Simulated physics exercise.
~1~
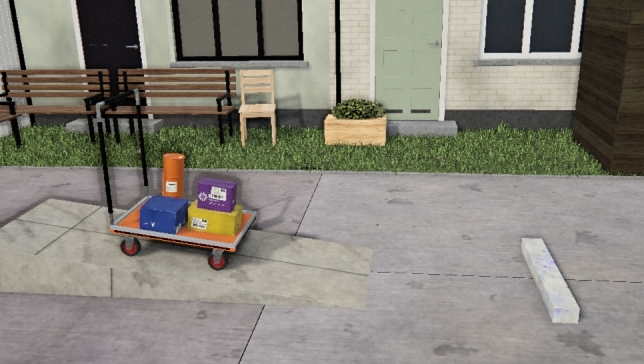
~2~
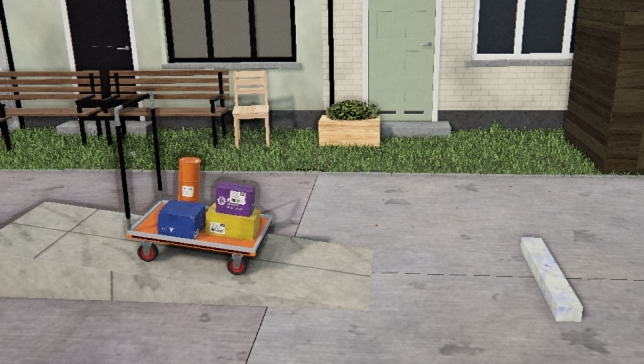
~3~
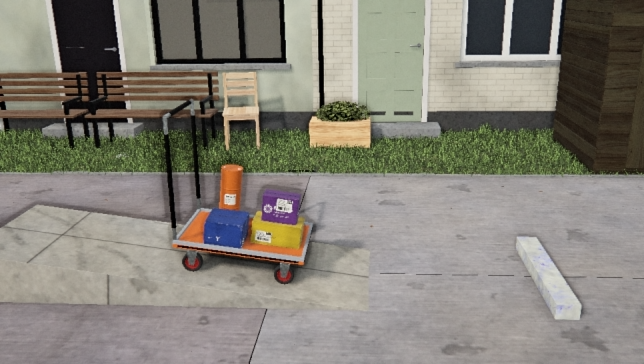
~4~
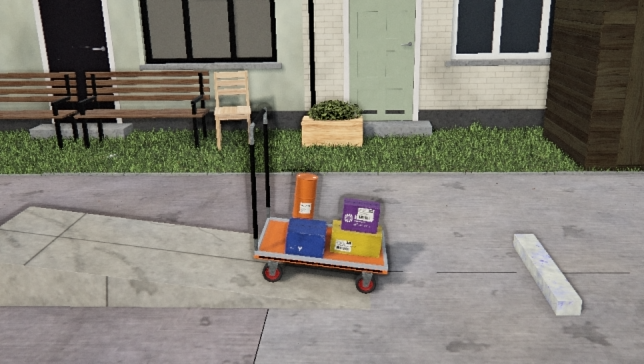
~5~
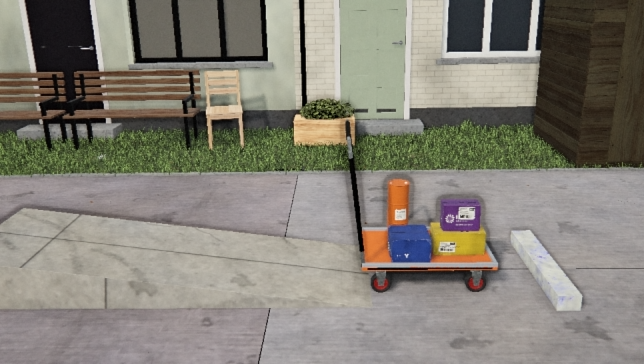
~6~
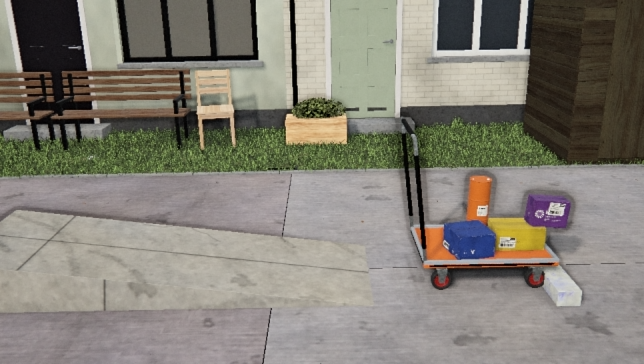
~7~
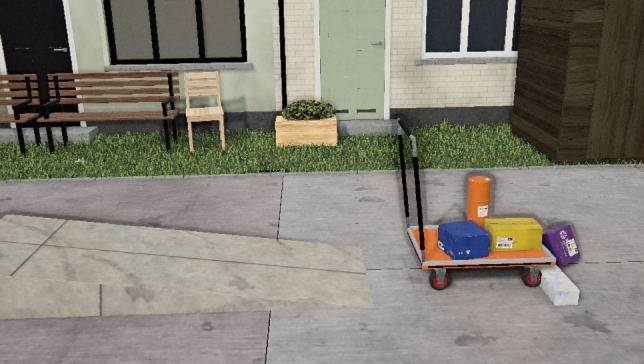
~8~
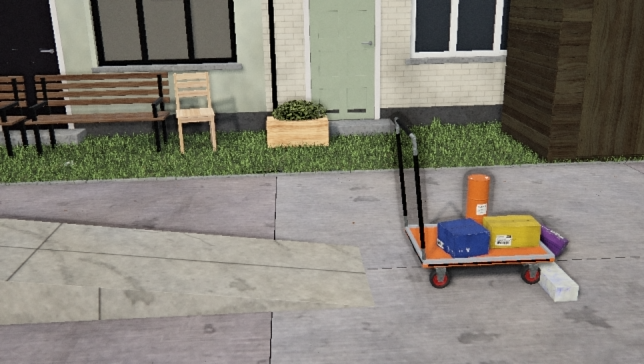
The clip shows a trolley carrying an orange canister and blue, yellow and purple parcels rolling right down a ramp and across pavement to a kerb, where it stops; the purple parcel tumbles off the front and lies tipped over beyond the deck, while the others stay aboard.
